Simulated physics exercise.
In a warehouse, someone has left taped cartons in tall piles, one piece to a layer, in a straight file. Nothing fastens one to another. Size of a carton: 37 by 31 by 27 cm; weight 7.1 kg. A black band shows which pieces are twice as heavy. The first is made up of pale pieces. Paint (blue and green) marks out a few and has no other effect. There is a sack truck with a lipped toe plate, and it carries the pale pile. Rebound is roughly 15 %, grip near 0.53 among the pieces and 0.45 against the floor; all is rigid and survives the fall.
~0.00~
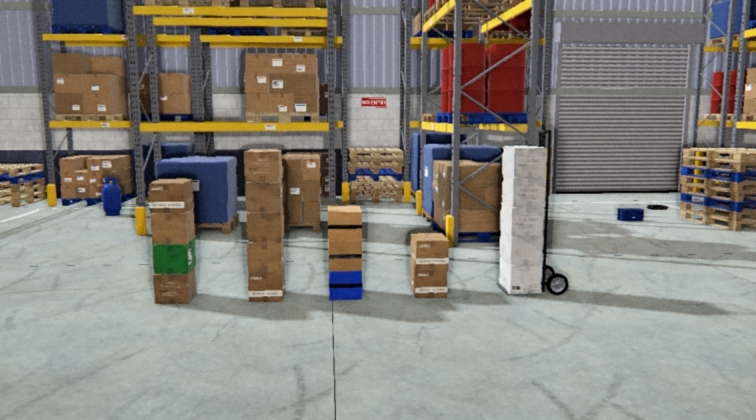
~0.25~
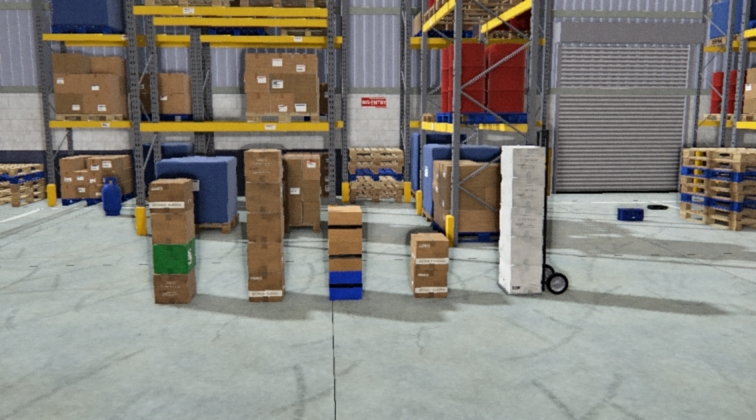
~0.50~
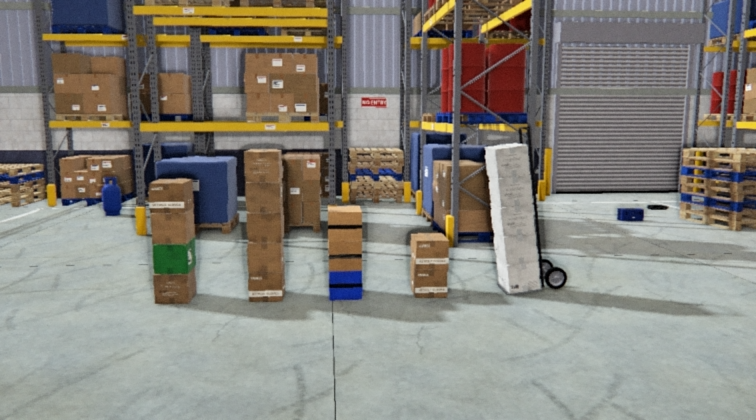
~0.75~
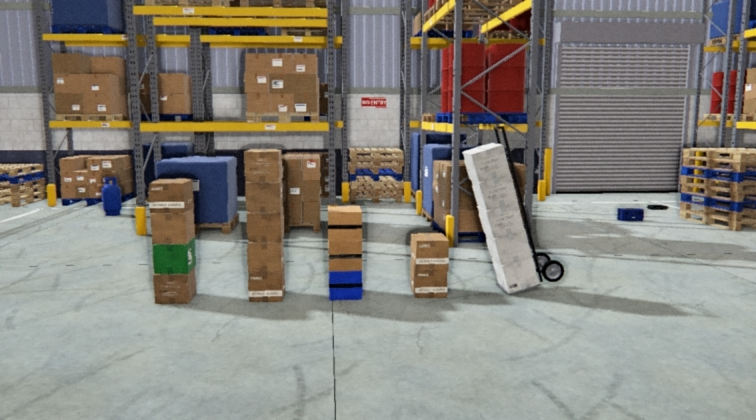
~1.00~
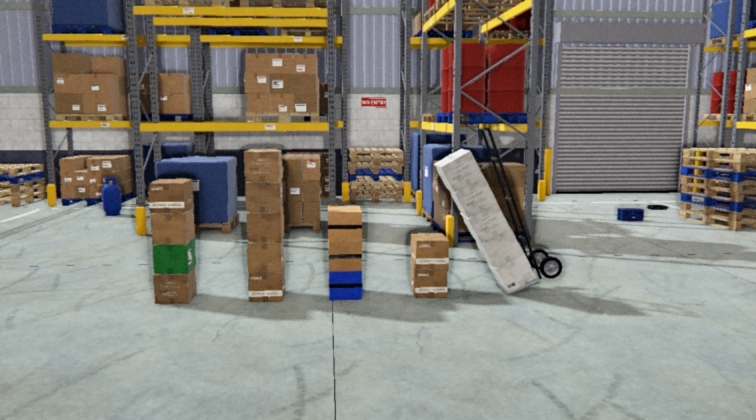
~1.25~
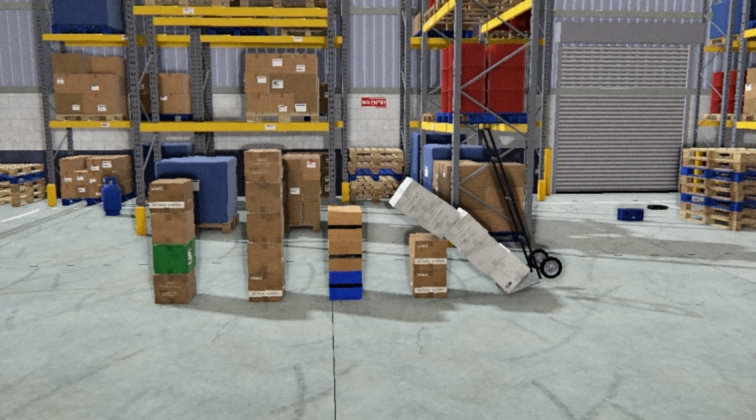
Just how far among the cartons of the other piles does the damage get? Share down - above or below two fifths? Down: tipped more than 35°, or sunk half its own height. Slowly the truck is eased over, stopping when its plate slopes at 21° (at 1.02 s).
Below.
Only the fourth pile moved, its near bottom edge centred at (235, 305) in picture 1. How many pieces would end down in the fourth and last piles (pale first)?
That gives fourth 0 and last 0.
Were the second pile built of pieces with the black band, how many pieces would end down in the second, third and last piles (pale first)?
Count down, pile by pile - second 0, third 0, last 0.
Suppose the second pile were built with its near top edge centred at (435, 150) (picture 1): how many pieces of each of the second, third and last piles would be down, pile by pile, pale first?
Down by pile: Second 5, third 3, last 4.
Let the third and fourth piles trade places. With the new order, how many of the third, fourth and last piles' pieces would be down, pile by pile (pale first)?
Pile by pile, you'd see third at 0, fourth at 0 and last at 0 down.
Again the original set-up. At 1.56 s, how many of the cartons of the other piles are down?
At that moment the count is 0.
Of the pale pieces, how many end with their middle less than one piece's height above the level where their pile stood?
I count 3 of the pale pieces.
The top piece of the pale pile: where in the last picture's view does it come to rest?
End position: Near (385, 277) px.
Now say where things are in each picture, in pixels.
In the first picture (pixels give the middle of a visible side), truck frame (548, 165) 0° forward; blue carton (346, 286); green carton (170, 260); none of the others has stirred.
Truck frame (547, 164) 1° forward; blue carton (346, 286), in the second picture.
Truck frame (531, 161) 7° forward, top of the pale pile leaning 7°; green carton (170, 260); none of the others has stirred, in the third picture.
Truck frame (511, 159) 16° forward, top of the pale pile leaning 17°; green carton (170, 260); none of the others has stirred, in the fourth picture.
Truck frame (499, 160) 21° forward, top of the pale pile leaning 29°; green carton (170, 260); none of the others has stirred, in the fifth picture.
Truck frame (499, 160) 21° forward, top of the pale pile leaning 55°; green carton (170, 260); blue carton (346, 286); none of the others has stirred, in the sixth picture.
After 1.36 s, 5 of the pale pile down; none of the 14 other cartons down, 1 disturbed.
After 1.56 s, 5 of the pale pile down; none of the 14 other cartons down, 4 disturbed.
In the end (2.3 s), 5 of the pale pile down; none of the 14 other cartons down, 3 disturbed; blue carton unmoved; green carton unmoved. That is 0 per cent. From the last view, middles, blue carton near (345, 281), green carton near (175, 255).
